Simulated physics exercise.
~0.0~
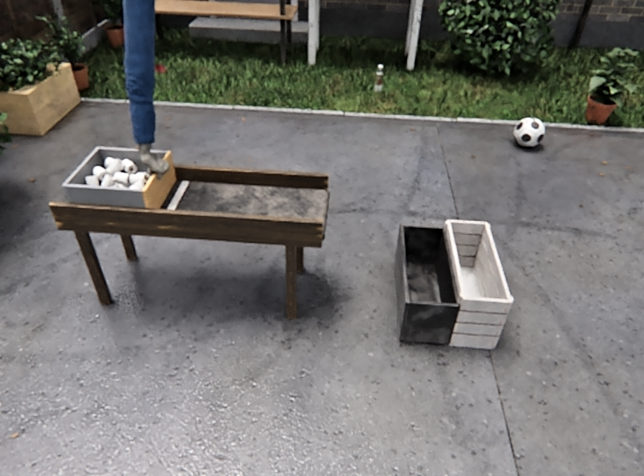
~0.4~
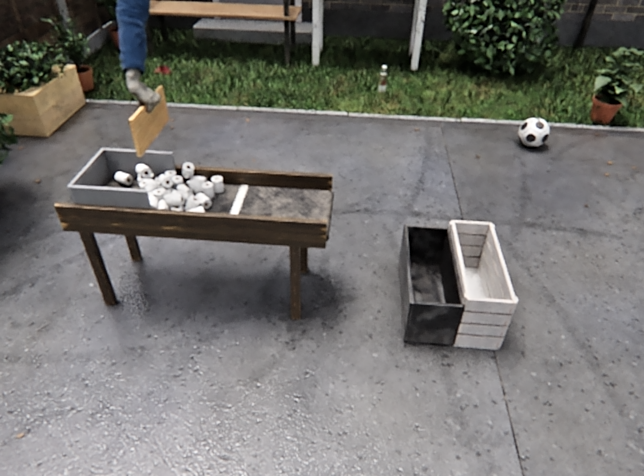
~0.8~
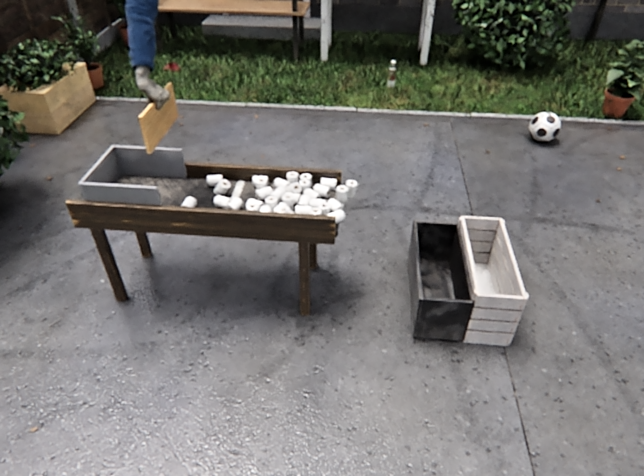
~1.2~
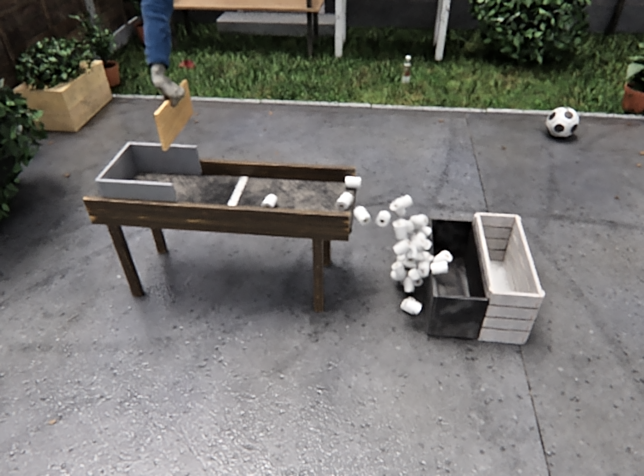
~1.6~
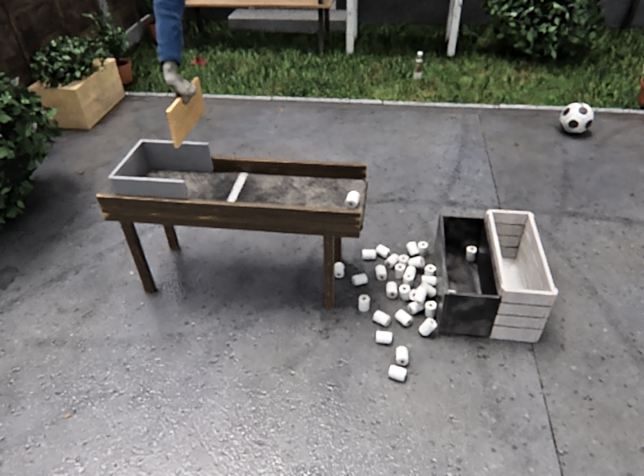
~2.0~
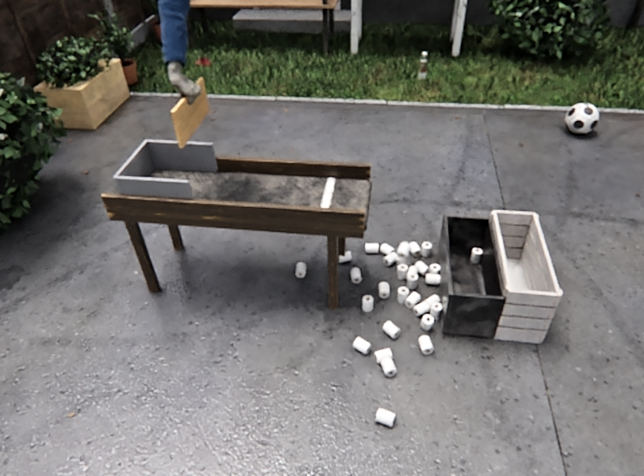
The footage shows a gloved hand lifting a wooden gate from a grey pen on a raised belt, letting small white rolls travel right and spill off the end. Most land scattered on the paving short of a black tote beside a white tub, while a few drop into the tote.
